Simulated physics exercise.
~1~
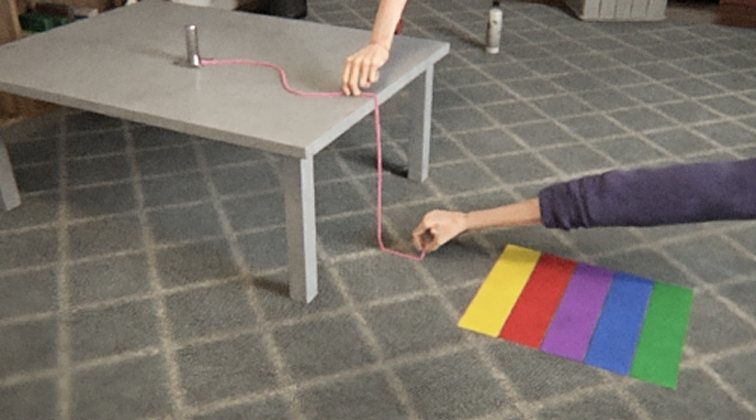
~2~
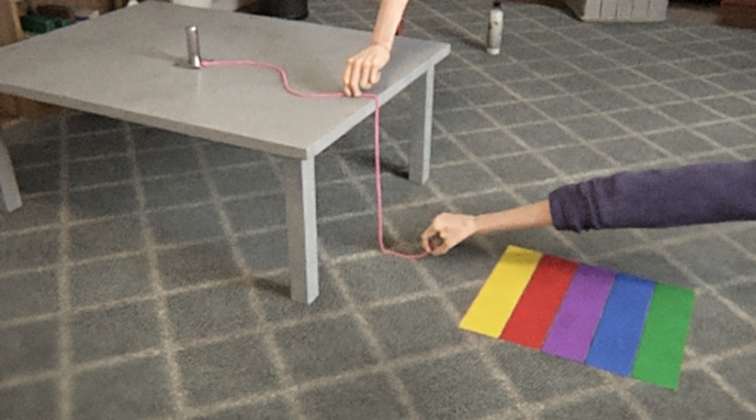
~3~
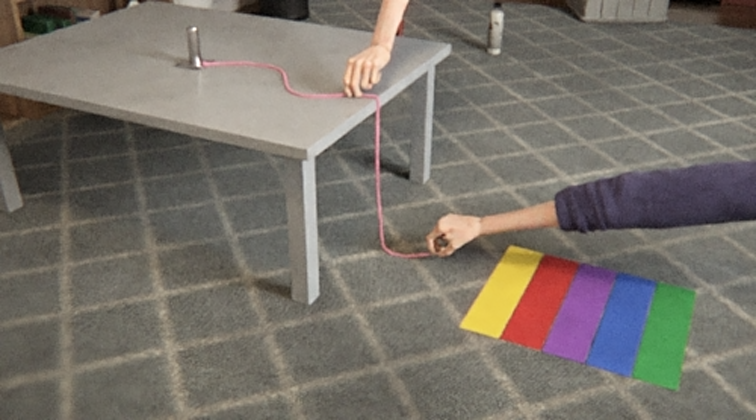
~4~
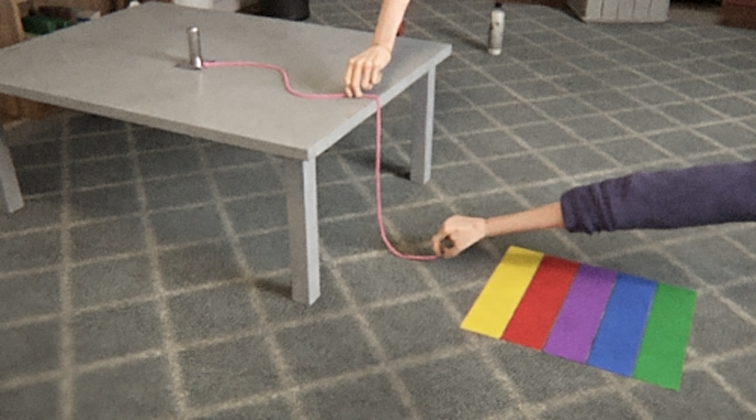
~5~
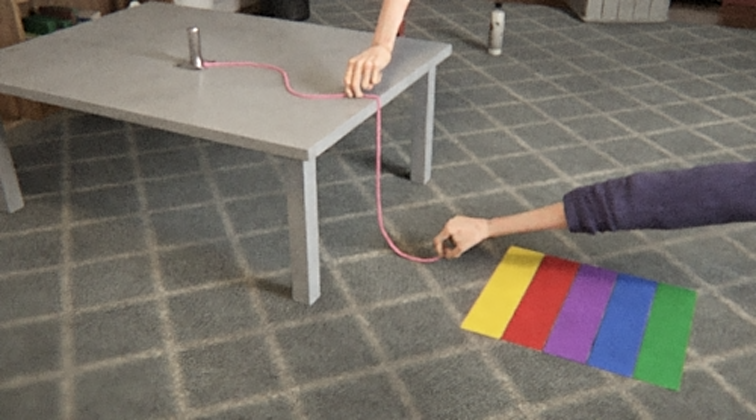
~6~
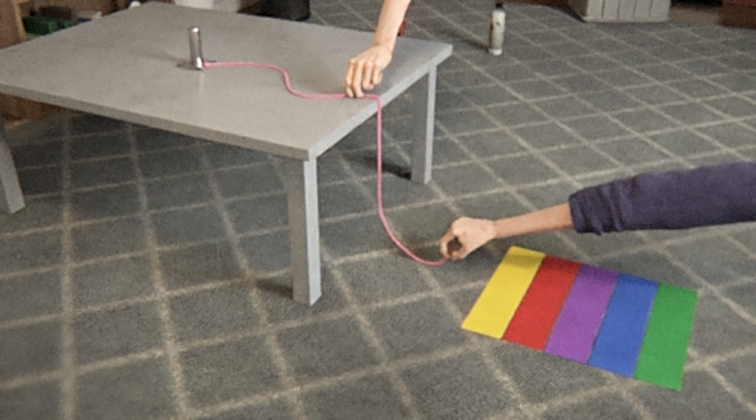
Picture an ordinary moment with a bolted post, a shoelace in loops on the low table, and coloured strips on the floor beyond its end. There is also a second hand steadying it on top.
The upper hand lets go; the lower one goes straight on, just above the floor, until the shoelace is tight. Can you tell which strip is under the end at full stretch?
Yes, the purple one.
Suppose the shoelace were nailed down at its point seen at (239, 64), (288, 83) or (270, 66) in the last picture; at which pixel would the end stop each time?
They end up at (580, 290), (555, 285) and (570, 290).
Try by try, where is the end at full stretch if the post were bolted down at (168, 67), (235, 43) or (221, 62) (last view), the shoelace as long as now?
Near (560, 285); near (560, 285); near (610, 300).
A little later, end near (517, 274); over yellow.
Next, end near (563, 285); over red.
When it is tight, end near (589, 292); over purple. It gets as far as the purple strip.
